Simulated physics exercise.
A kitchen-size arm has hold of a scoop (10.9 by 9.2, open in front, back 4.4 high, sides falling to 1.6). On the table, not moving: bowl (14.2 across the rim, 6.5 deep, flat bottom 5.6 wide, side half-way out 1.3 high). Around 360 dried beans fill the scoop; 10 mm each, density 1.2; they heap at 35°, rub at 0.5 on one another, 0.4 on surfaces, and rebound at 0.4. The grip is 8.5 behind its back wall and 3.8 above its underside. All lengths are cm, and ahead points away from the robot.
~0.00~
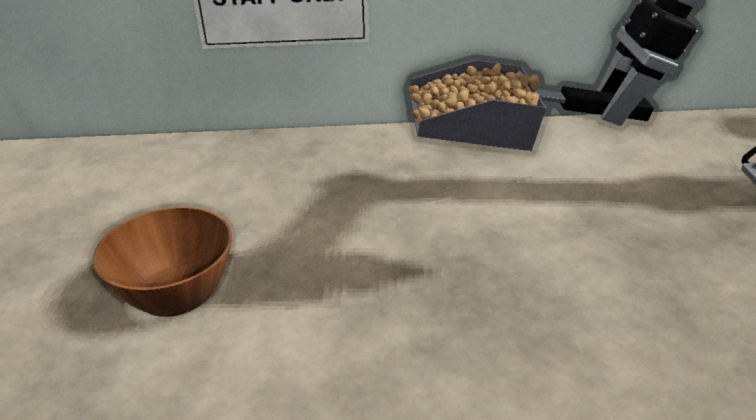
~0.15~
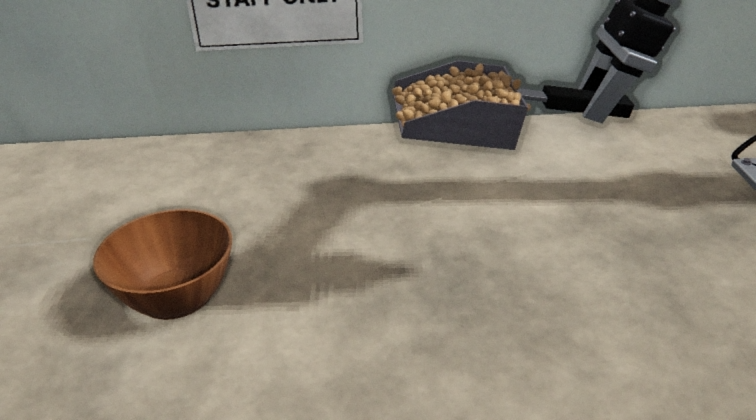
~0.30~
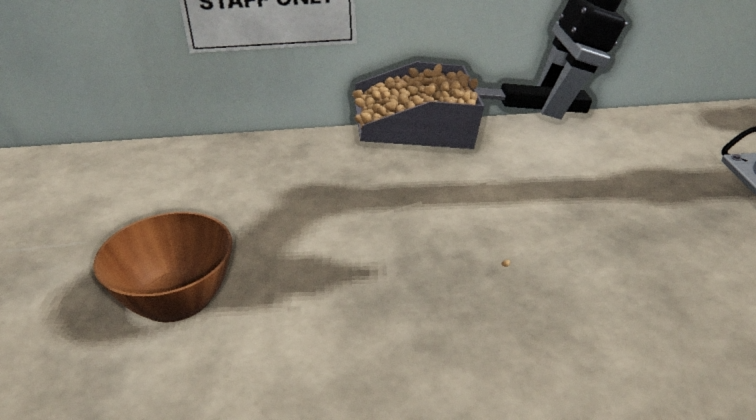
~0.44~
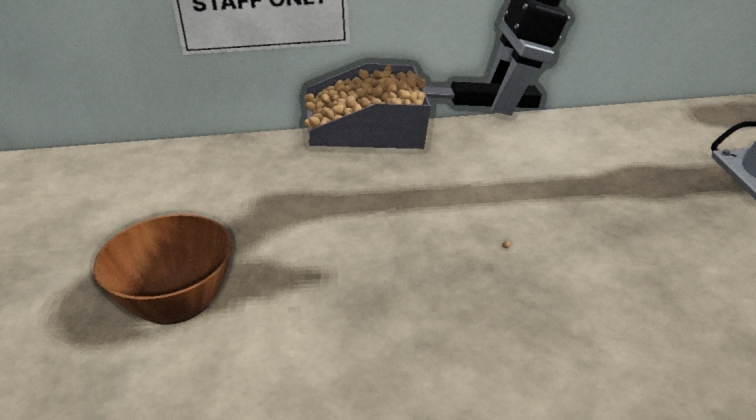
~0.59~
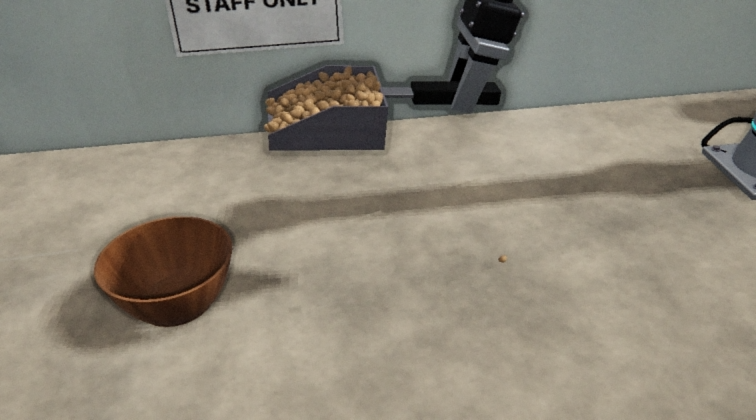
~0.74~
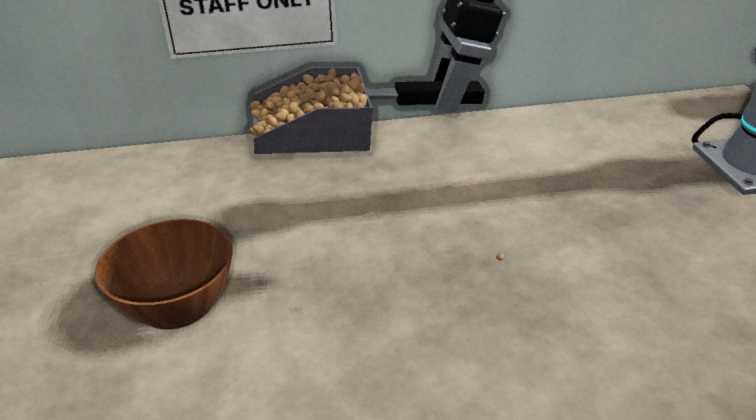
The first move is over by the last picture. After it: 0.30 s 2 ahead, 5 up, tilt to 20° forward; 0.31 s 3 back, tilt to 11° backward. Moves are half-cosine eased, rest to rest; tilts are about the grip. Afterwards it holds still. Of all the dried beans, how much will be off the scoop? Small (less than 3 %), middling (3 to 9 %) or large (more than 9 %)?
Share off the scoop: Large (more than 9 %).
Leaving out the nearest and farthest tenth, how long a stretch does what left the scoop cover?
About 16 cm.
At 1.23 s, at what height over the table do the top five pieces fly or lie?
Roughly 30 cm.
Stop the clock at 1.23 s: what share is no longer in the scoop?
Some 15 per cent.
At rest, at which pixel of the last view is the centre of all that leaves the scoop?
Near (240, 291).
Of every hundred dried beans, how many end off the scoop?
About 15 per cent.
After 0.98 s, tilted 18° forward, highest piece 27 above the table; 358 on the scoop, 1 on the table or floor, 2 in flight or on a rim.
After 1.23 s, level, highest piece 30 above the table; 315 on the scoop, 13 on the table or floor, 2 in the bowl, 31 in flight or on a rim.
After 1.55 s, tilted 11° backward, highest piece 32 above the table; 306 on the scoop, 35 on the table or floor, 13 in the bowl, 7 in flight or on a rim.
After 2.60 s, tilted 11° backward, highest piece 32 above the table; 306 on the scoop, 42 on the table or floor, 13 in the bowl.
In the end, 306 on the scoop, 42 on the table or floor, 13 in the bowl. That is 15 % off the scoop.
